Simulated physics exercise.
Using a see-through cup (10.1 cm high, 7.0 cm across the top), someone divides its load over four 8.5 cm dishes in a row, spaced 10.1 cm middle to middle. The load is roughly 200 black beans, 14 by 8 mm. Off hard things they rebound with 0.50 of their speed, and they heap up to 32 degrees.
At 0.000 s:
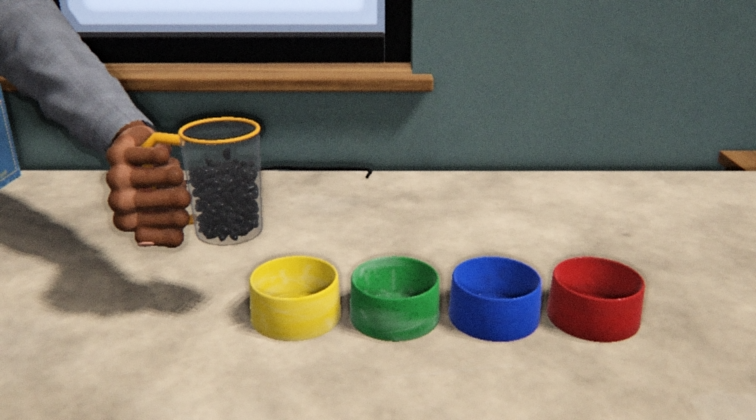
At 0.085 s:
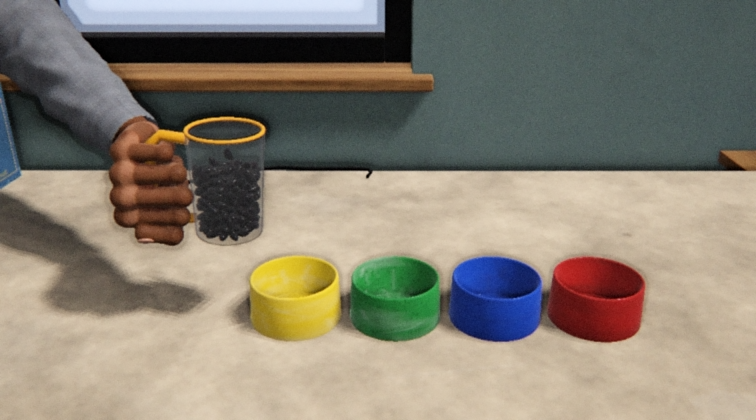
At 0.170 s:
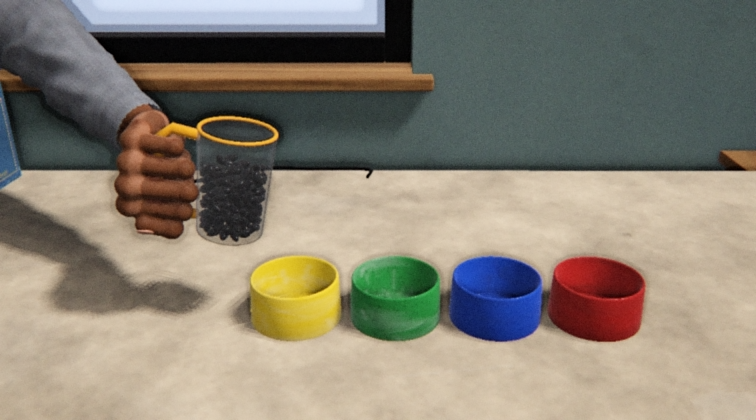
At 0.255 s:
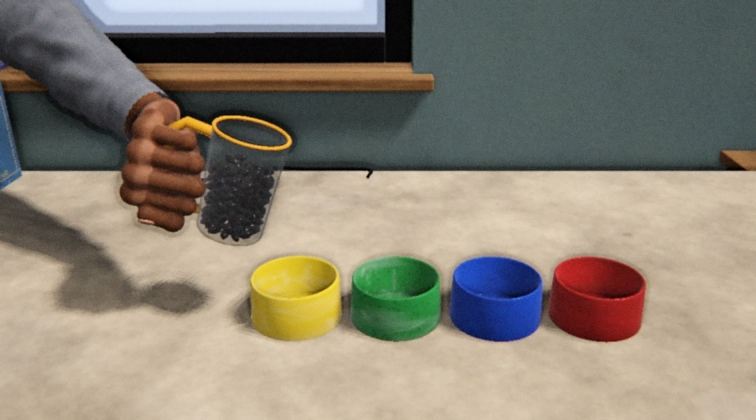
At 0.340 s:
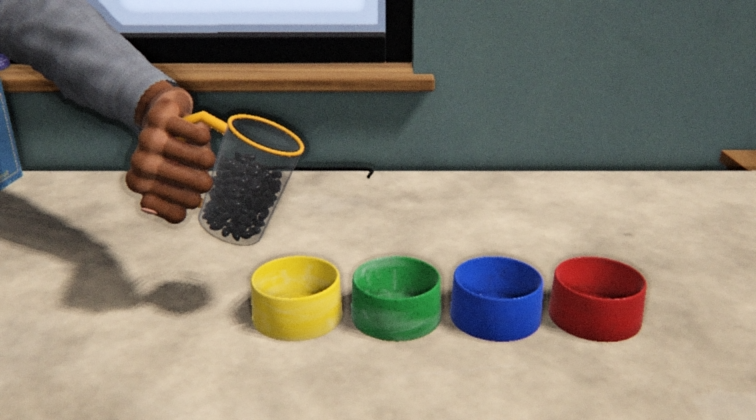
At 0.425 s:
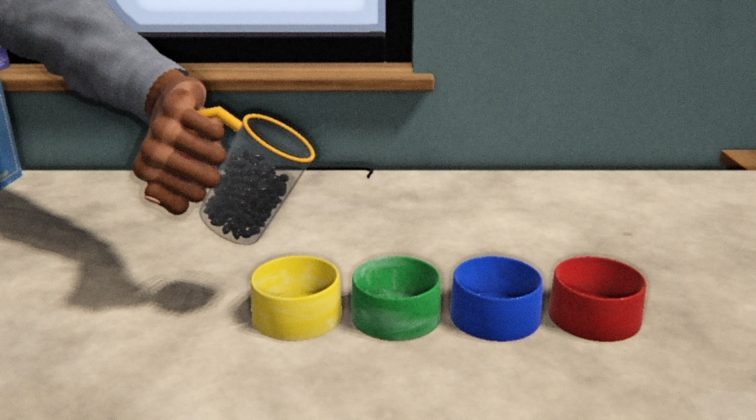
At the start, a hand holds a see-through cup of black beans upright by its orange handle, left of a row of empty yellow, green, blue and red dishes. The hand then tilts the cup steadily to the right while shifting it slightly rightward, and the beans lean with it, still inside.
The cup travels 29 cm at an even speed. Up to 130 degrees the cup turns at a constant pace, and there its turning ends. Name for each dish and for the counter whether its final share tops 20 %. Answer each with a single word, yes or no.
Red dish no, blue dish no, green dish yes, yellow dish no, counter no.
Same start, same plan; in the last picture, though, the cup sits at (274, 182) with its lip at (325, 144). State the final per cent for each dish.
Per cent kept: Red 100; blue 0; green 0; yellow 0.
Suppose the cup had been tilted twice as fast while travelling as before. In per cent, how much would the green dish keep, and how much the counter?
Result: Green dish 50, counter 40.
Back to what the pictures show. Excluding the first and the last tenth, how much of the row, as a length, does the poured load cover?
Roughly 5 centimetres.
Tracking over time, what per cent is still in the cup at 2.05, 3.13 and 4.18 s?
Close to 0, 0 and 0 per cent respectively.
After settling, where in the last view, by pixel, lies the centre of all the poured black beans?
Centre at rest, approx.: (404, 295) px.
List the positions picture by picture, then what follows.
The first picture shows cup at (225, 182), tilt 0 degrees, lip at (258, 130), moved 0.0 cm; middle of the pieces at (226, 196); yellow dish at (294, 277); green dish at (395, 277); blue dish at (497, 278); red dish at (598, 278).
The second picture shows cup at (227, 182), tilt 3 degrees, lip at (263, 132), moved 0.2 cm; middle of the pieces at (228, 196).
The third picture shows cup at (234, 182), tilt 9 degrees, lip at (276, 137), moved 0.8 cm; middle of the pieces at (232, 196).
The fourth picture shows cup at (241, 182), tilt 17 degrees, lip at (289, 143), moved 1.4 cm; middle of the pieces at (237, 195).
The fifth picture shows cup at (248, 182), tilt 24 degrees, lip at (302, 150), moved 2.1 cm; middle of the pieces at (242, 194).
The sixth picture shows cup at (254, 182), tilt 31 degrees, lip at (313, 157), moved 2.7 cm; middle of the pieces at (246, 193); yellow dish at (295, 277); green dish at (396, 277); blue dish at (498, 277); red dish at (600, 277). The cup turns about 85 degrees a second and travels 7 cm a second.
After 2.05 s, tilt 130 degrees; cup holds 0 %, green 95 %.
After 3.13 s, tilt 130 degrees; cup holds 0 %, green 95 %.
Then, at 4.18 s, tilt 130 degrees; cup holds 0 %, green 95 %.
By 4.5 s all is still; red 0 %, blue 0 %, green 95 %, yellow 0 %, counter 5 %.
